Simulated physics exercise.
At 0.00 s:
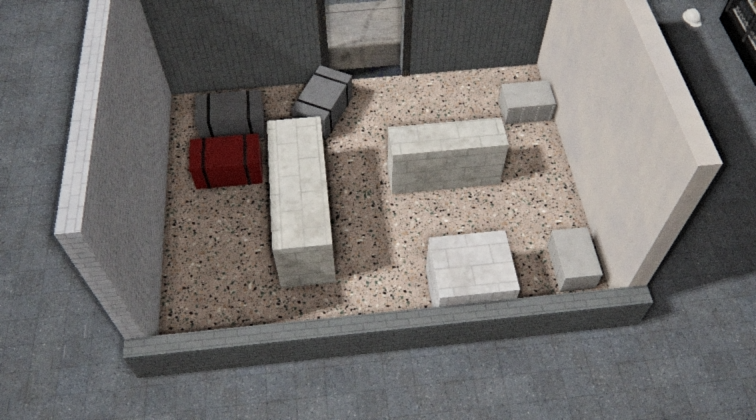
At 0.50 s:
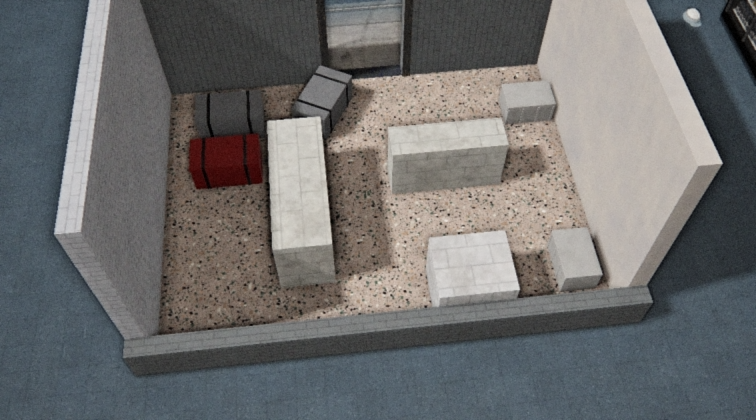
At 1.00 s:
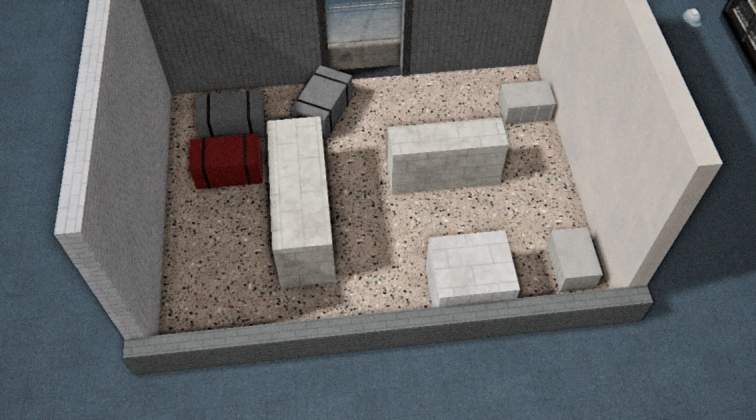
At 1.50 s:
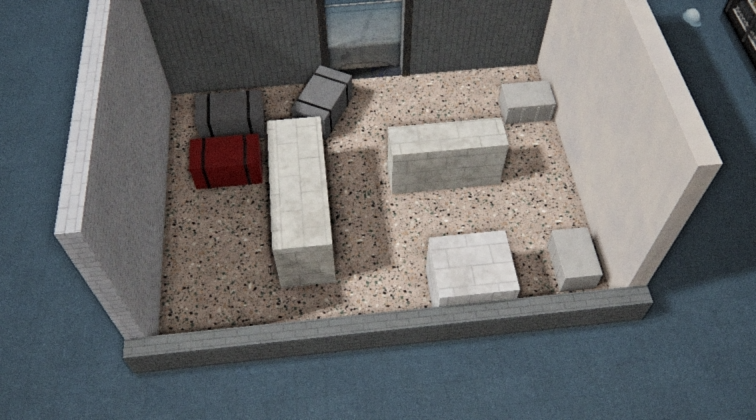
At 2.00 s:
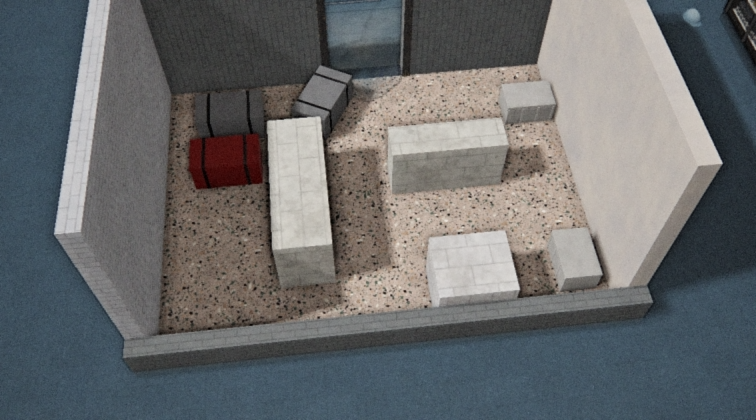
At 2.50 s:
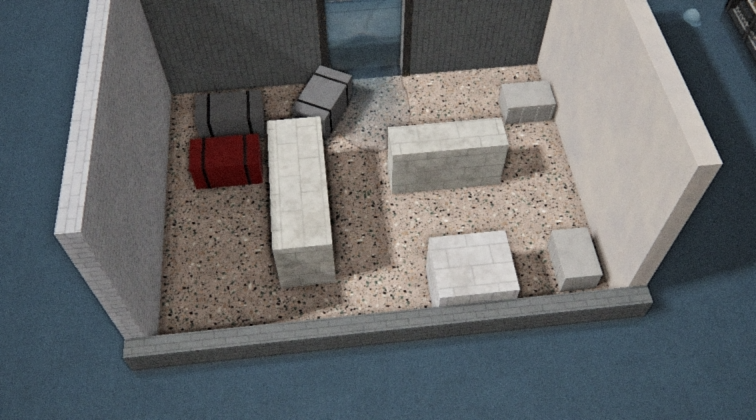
A walled store with pale blocks, grey trunks and a red trunk stayed still while water spread over the ground outside, then crept through the back doorway onto the speckled floor; nothing inside shifted.
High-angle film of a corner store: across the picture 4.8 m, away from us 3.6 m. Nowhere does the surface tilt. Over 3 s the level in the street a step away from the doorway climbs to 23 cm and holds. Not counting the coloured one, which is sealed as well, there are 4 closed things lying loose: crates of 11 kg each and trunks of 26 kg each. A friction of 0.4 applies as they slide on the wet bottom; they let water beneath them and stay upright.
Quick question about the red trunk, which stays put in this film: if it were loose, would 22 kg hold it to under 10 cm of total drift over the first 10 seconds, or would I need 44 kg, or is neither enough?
Both masses succeed.
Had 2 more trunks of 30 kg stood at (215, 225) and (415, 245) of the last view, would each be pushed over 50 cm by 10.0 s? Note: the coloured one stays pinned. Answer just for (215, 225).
That one is inside the limit.
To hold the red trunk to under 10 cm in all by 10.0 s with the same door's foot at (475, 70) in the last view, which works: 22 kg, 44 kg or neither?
Under that setup, the light option succeeds.
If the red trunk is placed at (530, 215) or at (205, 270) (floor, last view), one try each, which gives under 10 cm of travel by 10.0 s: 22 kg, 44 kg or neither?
For the first start you need the heavier one; for the second you need the heavier one.
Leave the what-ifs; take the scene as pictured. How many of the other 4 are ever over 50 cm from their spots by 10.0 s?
It works out to 2.
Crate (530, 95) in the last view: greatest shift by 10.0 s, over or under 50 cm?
Result: Threshold exceeded.
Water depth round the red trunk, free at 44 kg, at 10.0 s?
6 cm, roughly.
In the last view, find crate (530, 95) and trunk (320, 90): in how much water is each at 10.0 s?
Close to 8 and 6 centimetres.
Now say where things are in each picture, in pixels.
In the first frame, the red trunk at (224, 151), on the bottom; water covers 0.0 m2; 0 of 5 have shifted.
In the second frame, the red trunk at (224, 151), on the bottom; water covers 0.0 m2; 0 of 5 have shifted.
In the third frame, the red trunk at (224, 151) rests on the ground; water covers 0.0 m2; 0 of 5 have shifted.
In the fourth frame, the red trunk at (224, 151) rests on the ground; 0.0 m2 under water; 0 of 5 have shifted.
In the fifth frame, the red trunk at (224, 151), on the bottom; water covers 0.2 m2; 0 of 5 have shifted.
In the sixth frame, the red trunk at (224, 151), on the bottom; water covers 0.9 m2; 0 of 5 have shifted.
After 3.5 s the red trunk would be 0 cm from its start with 22 kg and 0 cm from its start with 44 kg; 0 cm of water round it then.
After 4.5 s the red trunk would be 0 cm from its start with 22 kg and 0 cm from its start with 44 kg; 0 cm of water round it then.
After 7.0 s the red trunk would be 0 cm from its start with 22 kg and 0 cm from its start with 44 kg; 1 cm of water round it then.
After 10.0 s the red trunk would be 1 cm from its start with 22 kg and 0 cm from its start with 44 kg; 6 cm of water round it then.
